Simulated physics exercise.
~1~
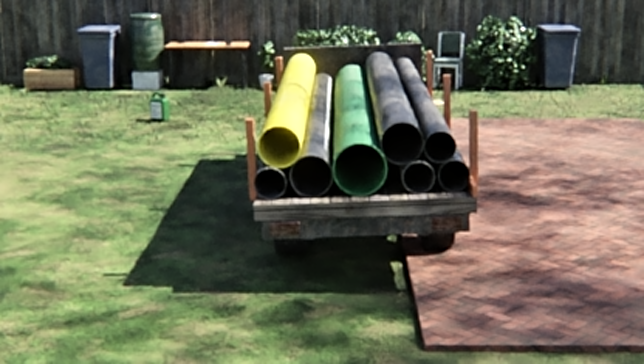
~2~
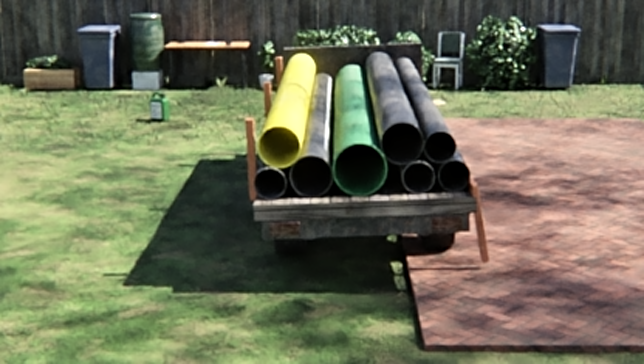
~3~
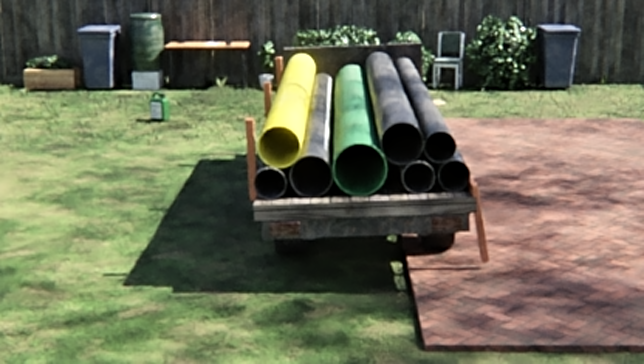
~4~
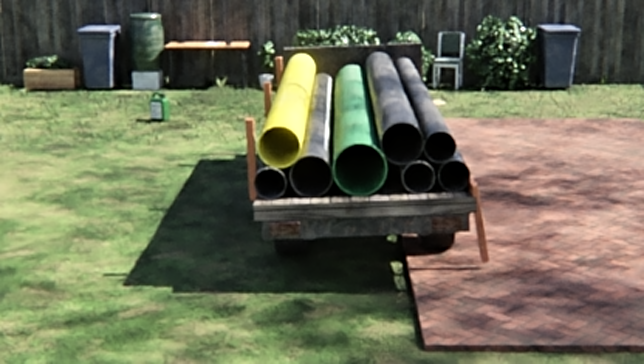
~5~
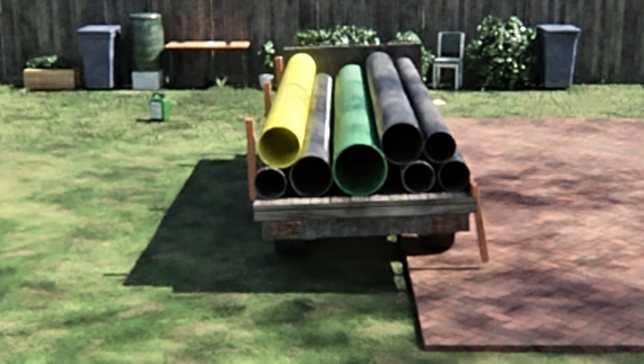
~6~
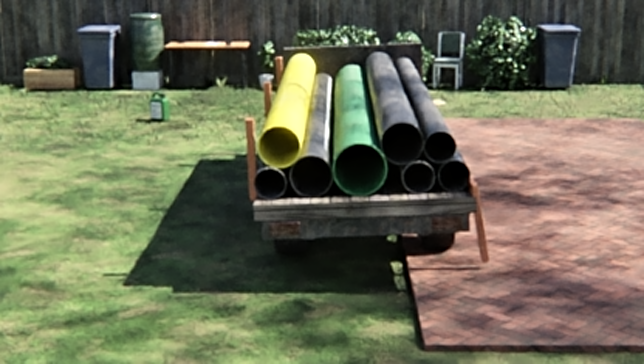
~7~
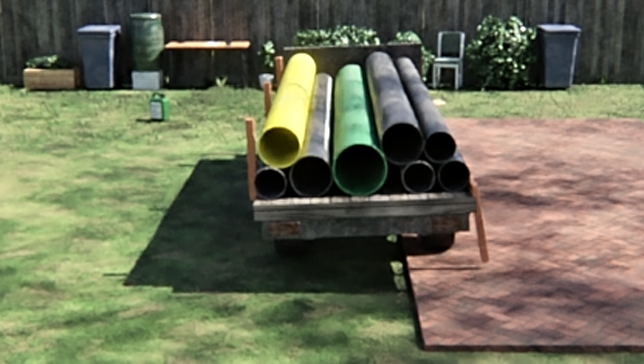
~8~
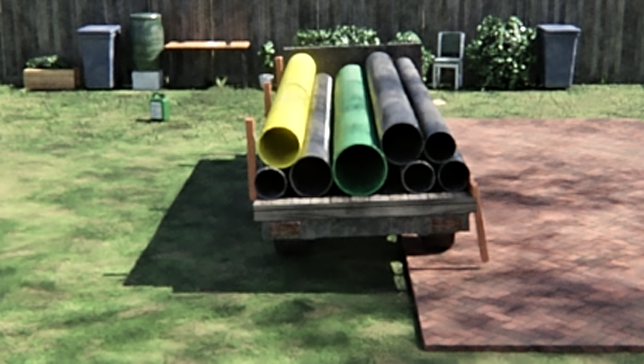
The wooden posts along the right edge of a low trailer swung down and hung there, but the stacked plastic pipes, one yellow, one green and the rest black, never shifted, and all of them were still on the deck at the end.
